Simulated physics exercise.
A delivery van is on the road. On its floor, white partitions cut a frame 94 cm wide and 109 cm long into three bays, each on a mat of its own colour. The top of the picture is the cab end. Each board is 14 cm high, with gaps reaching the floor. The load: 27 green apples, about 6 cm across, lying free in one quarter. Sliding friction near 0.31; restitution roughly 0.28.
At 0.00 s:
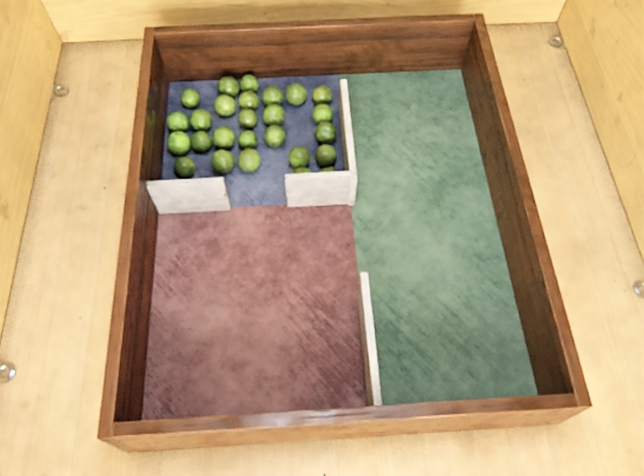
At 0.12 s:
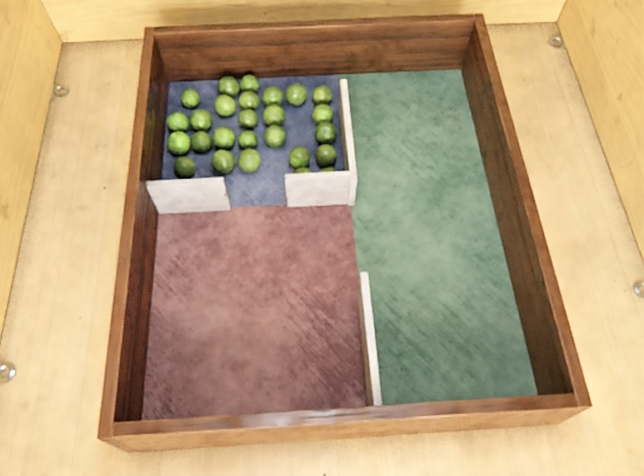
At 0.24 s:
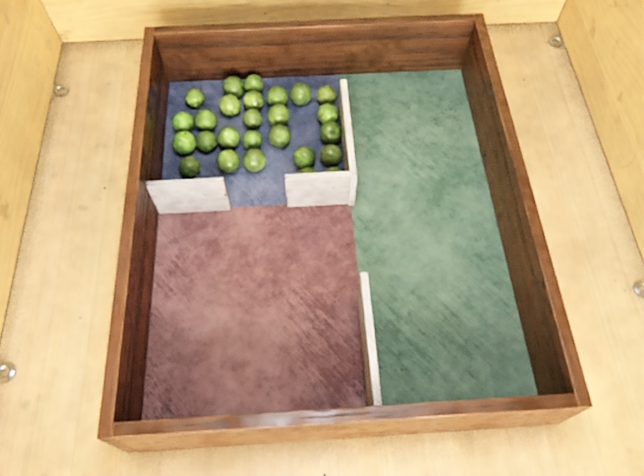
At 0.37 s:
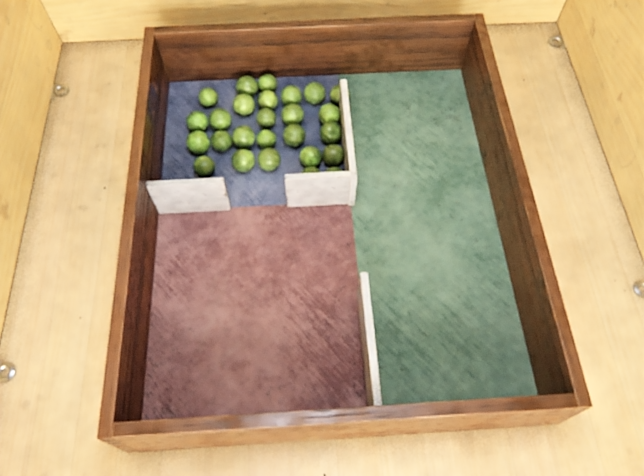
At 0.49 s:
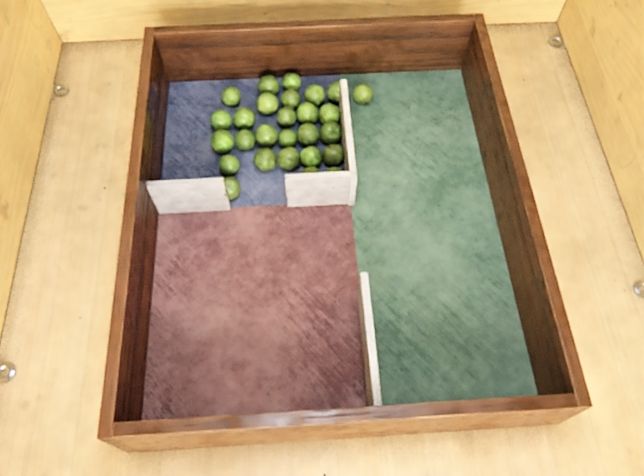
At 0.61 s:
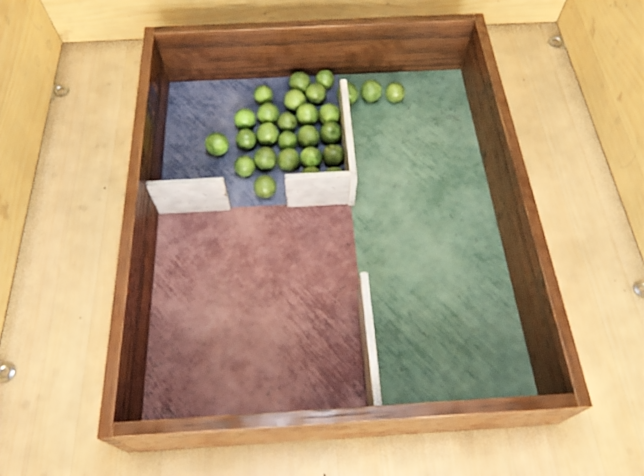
Green apples bunched in the blue section of a wooden tray slid gradually to the right, crowding against the white divider, and then a few slipped past its upper end onto the green mat.
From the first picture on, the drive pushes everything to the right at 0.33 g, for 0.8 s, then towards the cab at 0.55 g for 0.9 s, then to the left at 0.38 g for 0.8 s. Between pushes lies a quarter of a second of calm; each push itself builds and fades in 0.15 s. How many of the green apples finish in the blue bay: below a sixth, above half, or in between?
Into the blue bay go the bulk of them by the end.
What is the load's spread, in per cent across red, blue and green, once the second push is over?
Result, in percent - red: 0, blue: 60, green: 40.
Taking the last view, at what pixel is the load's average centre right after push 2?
Centred roughly on pixel (327, 88).
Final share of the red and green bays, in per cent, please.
Final split, approximately: Red 0 in a hundred, green 20 in a hundred.
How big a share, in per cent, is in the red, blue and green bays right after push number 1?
Red 0 %, blue 70 %, green 30 %.
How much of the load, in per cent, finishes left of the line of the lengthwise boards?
Roughly 80 per cent.
After push 1 (1.04 s), 19 in the blue bay and 8 in the green bay.
After push 2 (2.19 s), 16 in the blue bay and 11 in the green bay.
After push 3 (3.24 s), 21 in the blue bay and 6 in the green bay.
Final count (at 3.92 s), 22 in the blue bay and 5 in the green bay. Asked share, 22 of 27, 81 per cent.
